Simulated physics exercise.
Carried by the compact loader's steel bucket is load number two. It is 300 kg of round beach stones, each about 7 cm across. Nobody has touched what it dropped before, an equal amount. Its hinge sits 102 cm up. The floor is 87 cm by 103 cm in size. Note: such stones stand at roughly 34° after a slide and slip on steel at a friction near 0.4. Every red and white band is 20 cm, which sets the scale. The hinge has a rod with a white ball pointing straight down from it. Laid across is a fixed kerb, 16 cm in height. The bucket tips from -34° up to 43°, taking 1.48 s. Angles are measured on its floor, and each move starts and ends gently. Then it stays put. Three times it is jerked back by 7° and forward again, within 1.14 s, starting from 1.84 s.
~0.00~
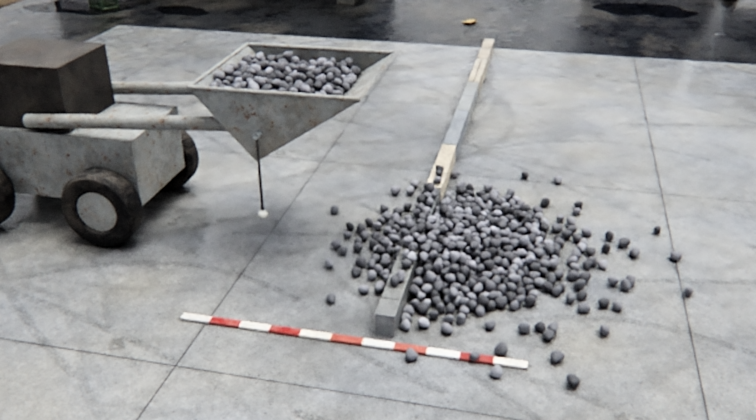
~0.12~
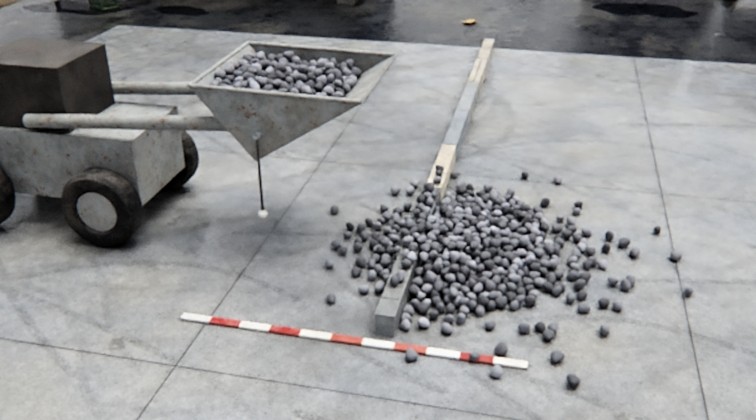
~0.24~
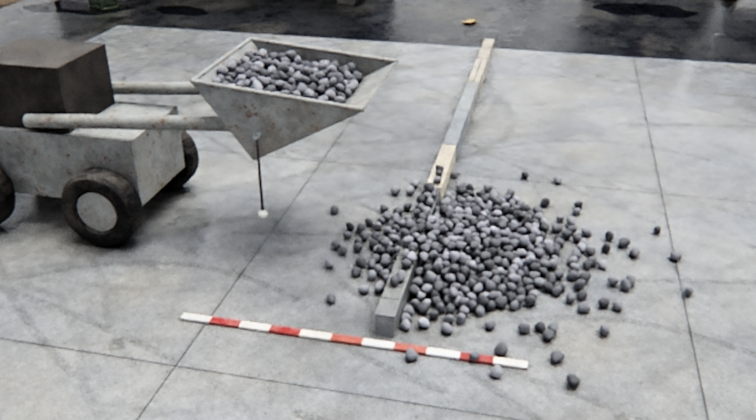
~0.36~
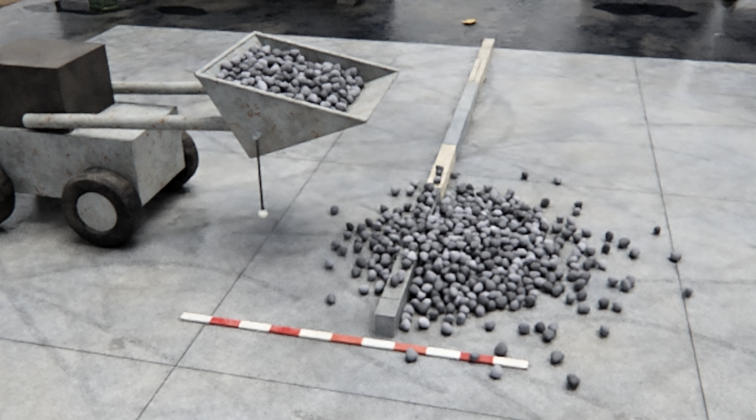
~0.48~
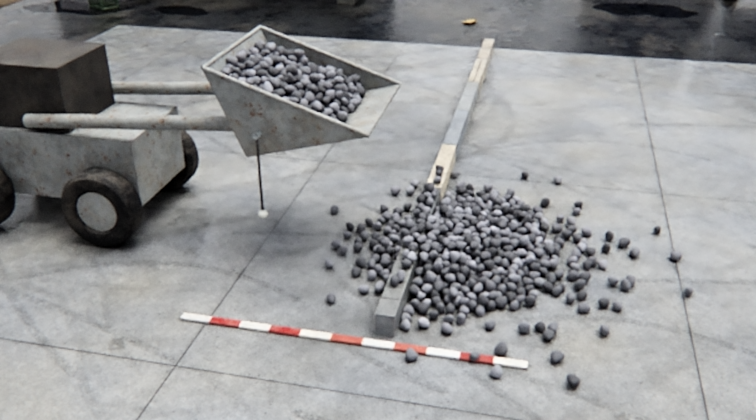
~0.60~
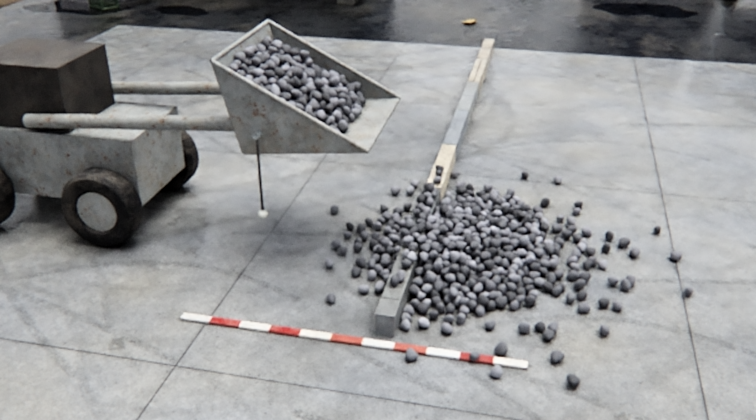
At the start, a compact loader on the left holds a metal bucket of round grey stones nearly level, beside a stone heap lying across a kerb. The bucket then steadily tilts forward, its right lip dropping and back rising, while the stones shift toward the lip and the heap stays still.
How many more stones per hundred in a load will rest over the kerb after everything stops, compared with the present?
I would say 9 per hundred.
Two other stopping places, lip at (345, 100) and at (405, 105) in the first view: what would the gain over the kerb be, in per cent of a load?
5 %, then 50 %.
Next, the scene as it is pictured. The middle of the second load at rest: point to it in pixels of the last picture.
Near (381, 230).
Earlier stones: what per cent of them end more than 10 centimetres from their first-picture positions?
Roughly 5 percent.
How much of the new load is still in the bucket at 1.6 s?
Estimate: 25 % remaining inside, roughly.
After 1.1 s the floor is at 31°; in per cent of one load, 97 in the bucket, 18 on this side of the kerb, 85 over the kerb; the foremost stones are at (644, 266).
After 1.6 s the floor is at 43°; in per cent of one load, 23 in the bucket, 91 on this side of the kerb, 86 over the kerb; the foremost stones are at (644, 266).
After 3.4 s the floor is at 43°; in per cent of one load, 0 in the bucket, 106 on this side of the kerb, 94 over the kerb; the foremost stones are at (644, 266).
After 5.9 s the floor is at 43°; in per cent of one load, 0 in the bucket, 106 on this side of the kerb, 94 over the kerb; the foremost stones are at (644, 266). Net gain over the kerb, 9.
